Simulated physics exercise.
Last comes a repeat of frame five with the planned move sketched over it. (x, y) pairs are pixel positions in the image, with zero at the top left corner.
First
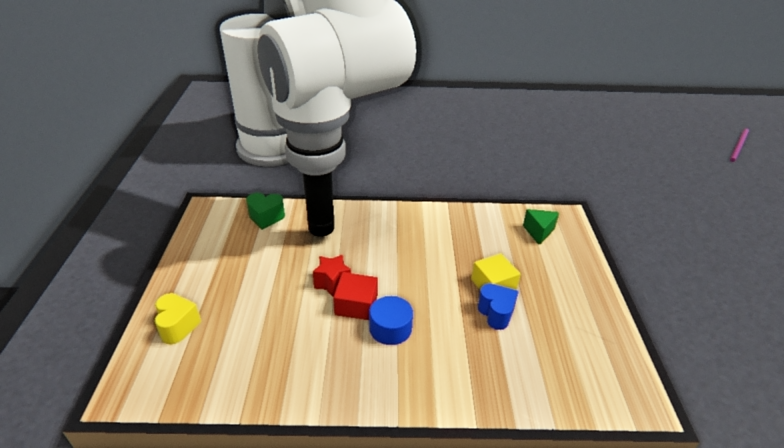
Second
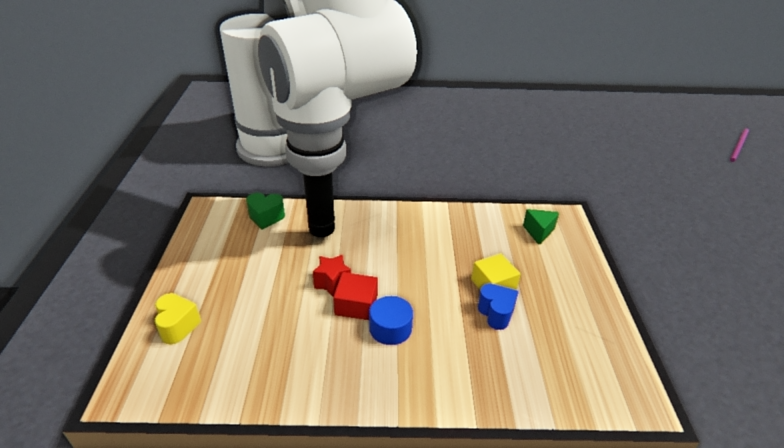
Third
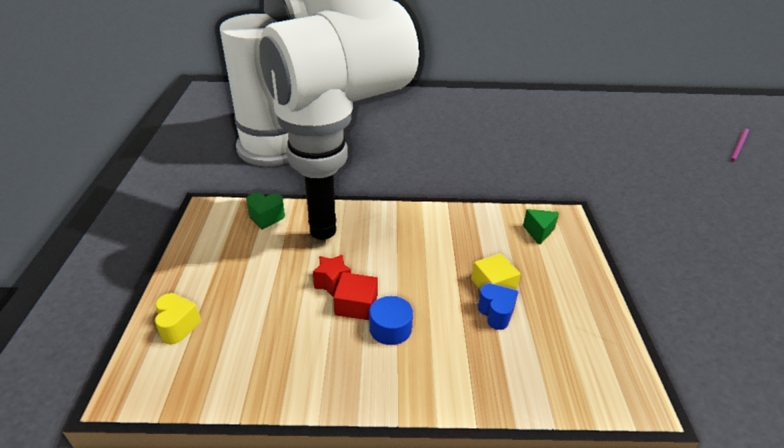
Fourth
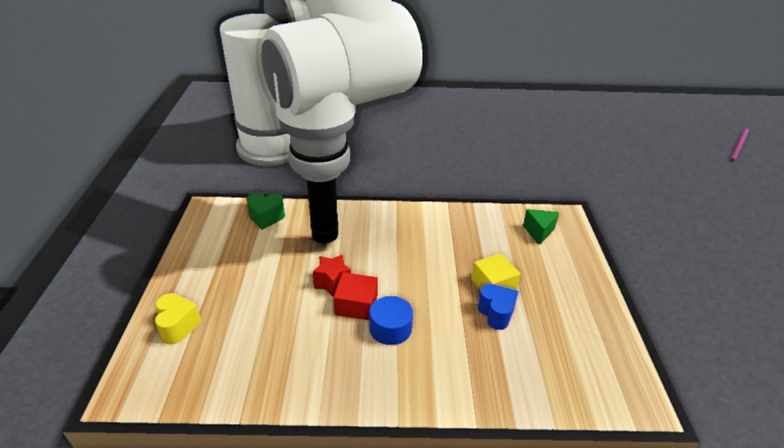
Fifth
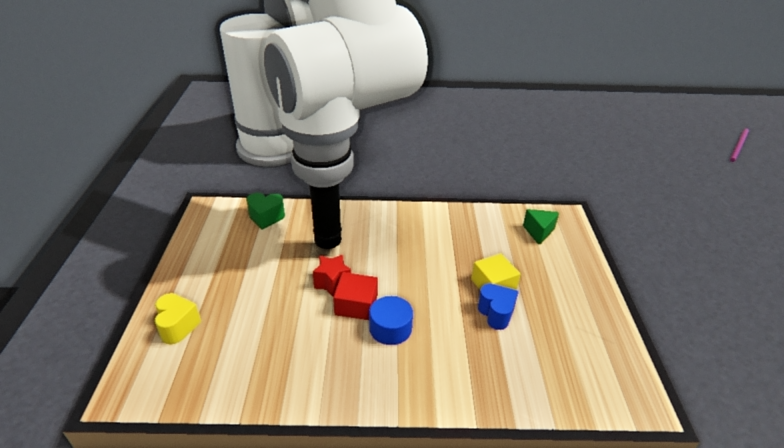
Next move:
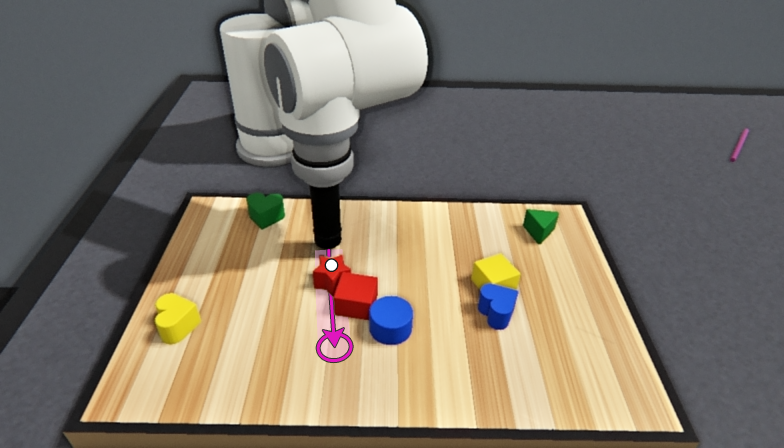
The clip opens on a white robot arm holding a black bar upright over a wooden board scattered with red, blue, yellow and green blocks. The arm stays nearly still at first, then shifts the bar slightly right and toward the viewer, nearer the red star, while the blocks remain unmoved.
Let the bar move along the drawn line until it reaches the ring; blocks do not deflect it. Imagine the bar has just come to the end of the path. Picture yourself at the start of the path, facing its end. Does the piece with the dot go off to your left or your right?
So, looking from the first point of the path to the last, the piece with the dot moves rightwards.
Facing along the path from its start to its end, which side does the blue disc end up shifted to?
Seen from start to end, it moves left.
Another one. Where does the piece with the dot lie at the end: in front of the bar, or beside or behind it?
I believe the piece with the dot keeps its place ahead of the bar.
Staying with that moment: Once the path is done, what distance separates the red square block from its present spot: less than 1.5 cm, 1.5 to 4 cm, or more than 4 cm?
It gets moved over 4 cm.
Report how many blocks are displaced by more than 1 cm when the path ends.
At least three of them.
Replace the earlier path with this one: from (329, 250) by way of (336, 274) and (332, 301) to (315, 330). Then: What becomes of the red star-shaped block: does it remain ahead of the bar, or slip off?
I believe the red star-shaped block keeps its place ahead of the bar.
Path on the board, in a line from (329, 250) to (335, 347); the dot is on the red star-shaped block.
The first path, step by step. One third of the way, bar (329, 270); red star-shaped block (332, 281); red square block (359, 301); blue disc (400, 317).
Two thirds of the way, bar (331, 302); red star-shaped block (327, 316); red square block (365, 333), turned 45° anticlockwise; blue disc (410, 324).
At the end, bar (334, 338); red star-shaped block (318, 354), turned 30° clockwise; red square block (366, 346), turned 80° anticlockwise; blue disc (410, 324).
